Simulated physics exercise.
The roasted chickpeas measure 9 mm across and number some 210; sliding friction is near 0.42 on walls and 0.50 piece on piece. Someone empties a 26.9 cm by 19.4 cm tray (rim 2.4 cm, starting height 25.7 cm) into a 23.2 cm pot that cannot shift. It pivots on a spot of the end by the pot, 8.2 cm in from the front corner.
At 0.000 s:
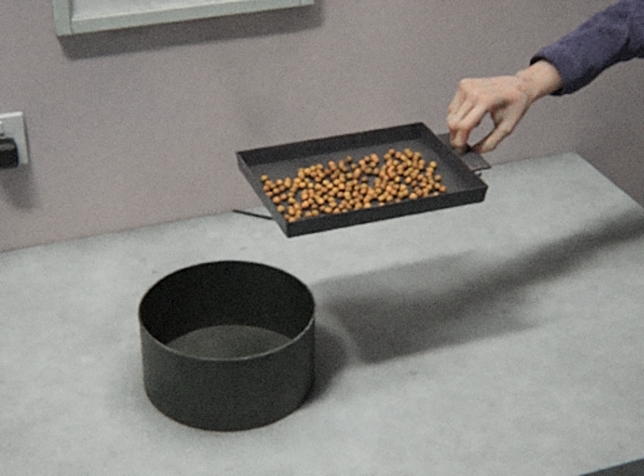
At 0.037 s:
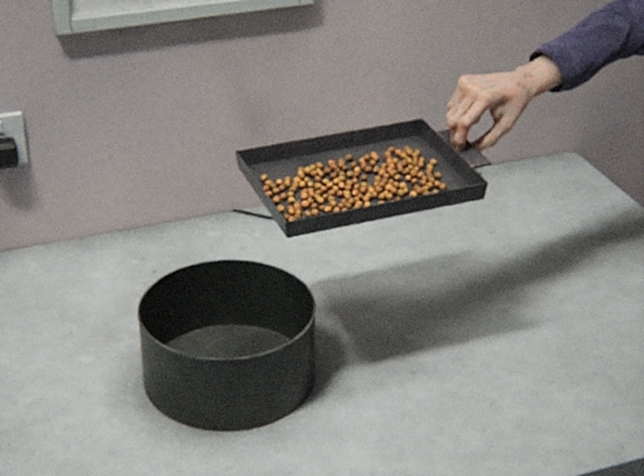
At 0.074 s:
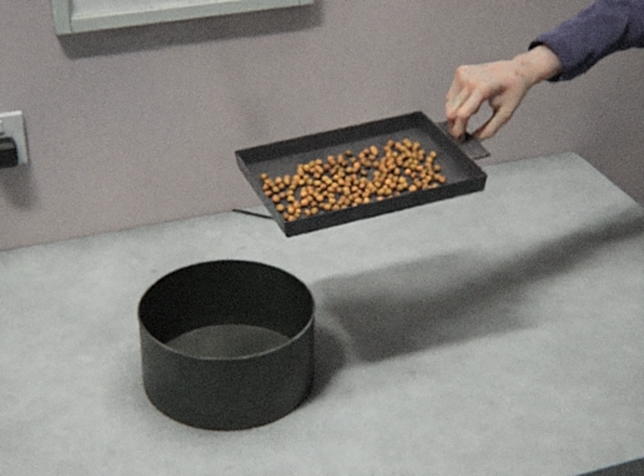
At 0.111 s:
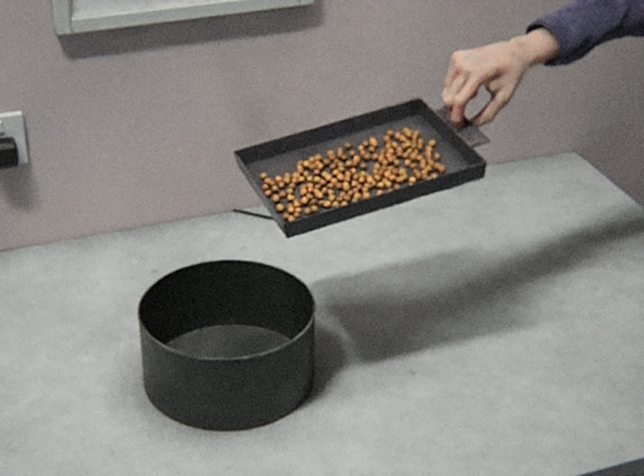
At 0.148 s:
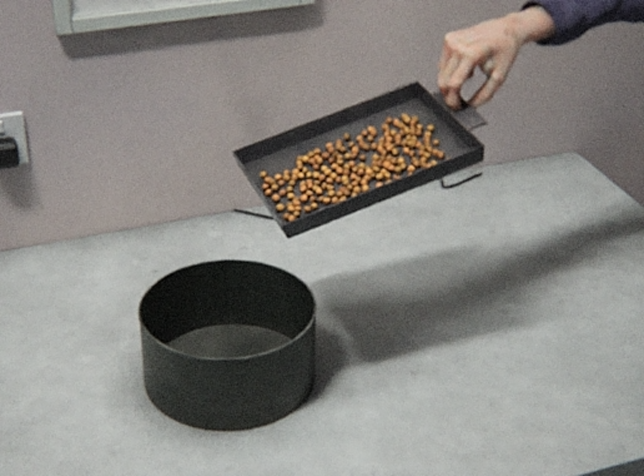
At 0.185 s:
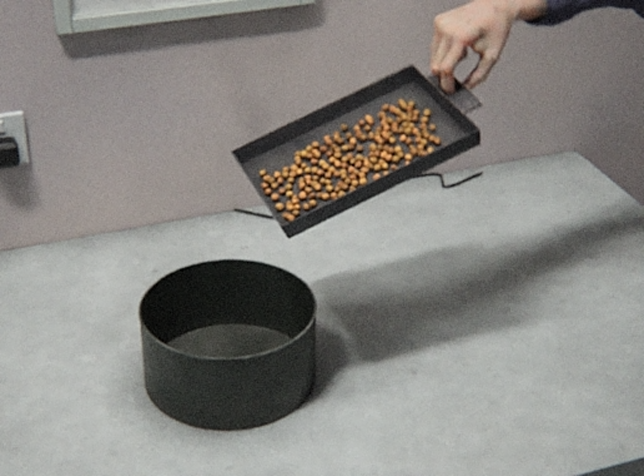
The footage shows a hand holding a dark rectangular tray of roasted chickpeas above a grey surface, beside a round dark pot. The hand then raises the tray's right end, tilting it down toward the left while the chickpeas stay bunched.
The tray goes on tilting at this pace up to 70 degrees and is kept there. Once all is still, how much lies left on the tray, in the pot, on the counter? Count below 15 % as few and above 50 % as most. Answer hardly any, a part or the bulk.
Tray: The bulk, pot: A part, counter: Hardly any.
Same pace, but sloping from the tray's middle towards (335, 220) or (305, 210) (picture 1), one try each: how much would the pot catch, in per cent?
About 10 and 35 per cent.
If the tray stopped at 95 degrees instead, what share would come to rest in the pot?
It would be near 95 per cent.
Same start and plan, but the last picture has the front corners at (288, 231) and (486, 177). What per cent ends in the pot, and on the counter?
Pot 0, counter 0.
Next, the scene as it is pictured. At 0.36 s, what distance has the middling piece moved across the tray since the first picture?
About 2 cm.
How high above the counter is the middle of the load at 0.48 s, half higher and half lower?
Roughly 30 cm.
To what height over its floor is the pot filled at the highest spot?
Roughly 1.0 cm.
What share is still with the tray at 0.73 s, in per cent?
Some 65 per cent of the load.
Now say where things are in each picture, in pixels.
In the first frame, tray tilt 0 degrees, front corners at (288, 221) and (485, 185); middle of the pieces at (357, 189); pot at (227, 307).
In the second frame, tray tilt 1 degrees, front corners at (287, 221) and (485, 182); middle of the pieces at (357, 187).
In the third frame, tray tilt 3 degrees, front corners at (286, 221) and (484, 174), lowest corner left front; middle of the pieces at (357, 183).
In the fourth frame, tray tilt 8 degrees, front corners at (285, 222) and (483, 161), lowest corner left front; middle of the pieces at (356, 177).
In the fifth frame, tray tilt 13 degrees, front corners at (284, 223) and (481, 145), lowest corner left front; middle of the pieces at (355, 169).
In the sixth frame, tray tilt 19 degrees, front corners at (283, 224) and (476, 129), lowest corner left front; middle of the pieces at (353, 162); pot at (228, 306). The tray's pace is about 150 degrees a second.
Then, at 0.36 s, tilt 45 degrees; the tray holds 100 %, the pot 0 %.
After 0.48 s, tilt 63 degrees; the tray holds 100 %, the pot 0 %.
After 0.73 s, tilt 70 degrees; the tray holds 65 %, the pot 15 %.
In the end, at 1.6 s, tray 60 %, pot 35 %, counter 5 %.
